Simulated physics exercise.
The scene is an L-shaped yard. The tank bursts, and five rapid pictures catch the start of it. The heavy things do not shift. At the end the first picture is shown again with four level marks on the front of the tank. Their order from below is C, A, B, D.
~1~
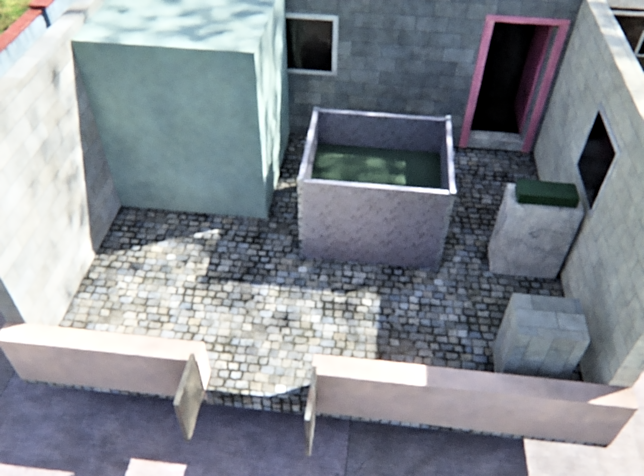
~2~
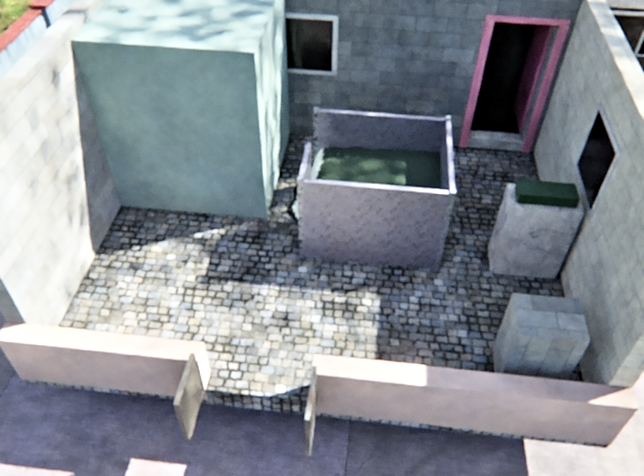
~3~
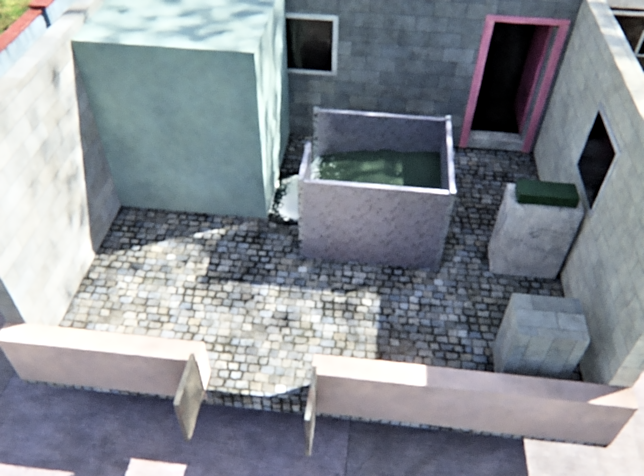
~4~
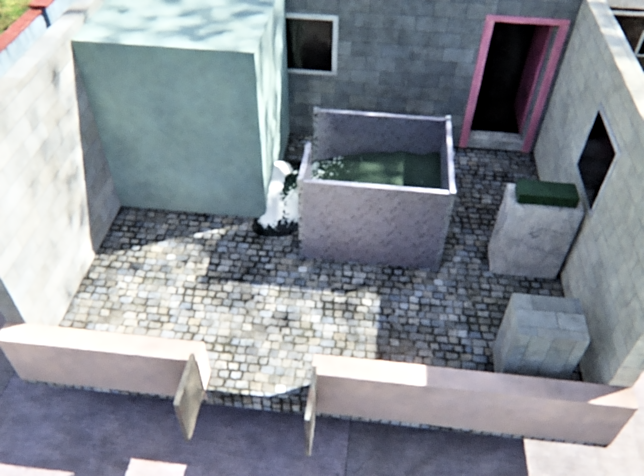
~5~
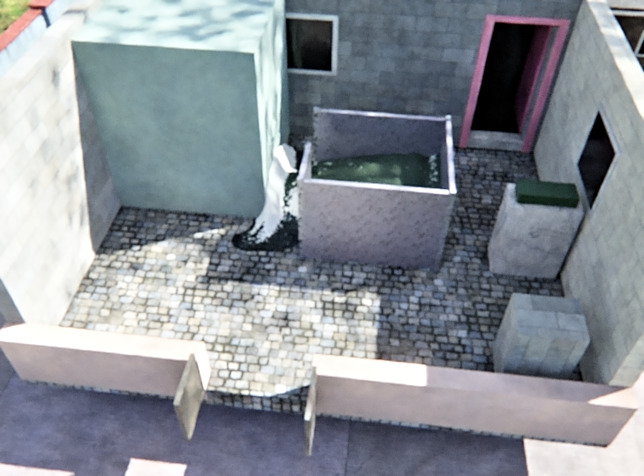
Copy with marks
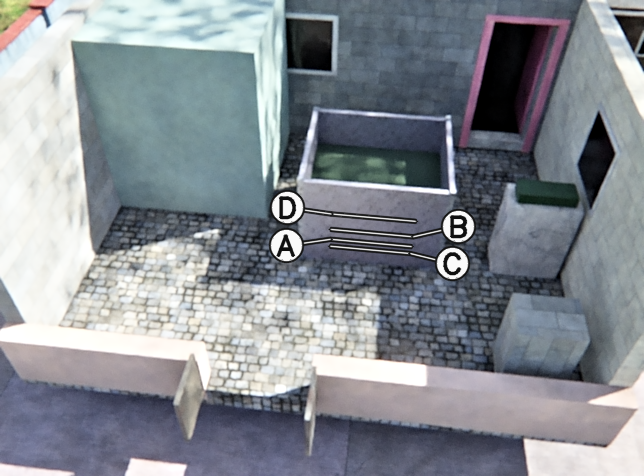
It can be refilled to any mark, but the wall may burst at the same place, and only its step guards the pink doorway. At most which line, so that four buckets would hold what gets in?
I would pick level D.
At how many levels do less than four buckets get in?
All four.
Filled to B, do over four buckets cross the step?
No, not at all.
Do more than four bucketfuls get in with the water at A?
No.
On the marked copy, A at (370, 242); B at (371, 233); C at (370, 249); D at (373, 217); from the bottom up C, A, B, D.
If A is chosen, nothing gets over.
If B is chosen, nothing gets over.
If C is chosen, nothing gets over.
If D is chosen, a splash gets over, under a bucket.
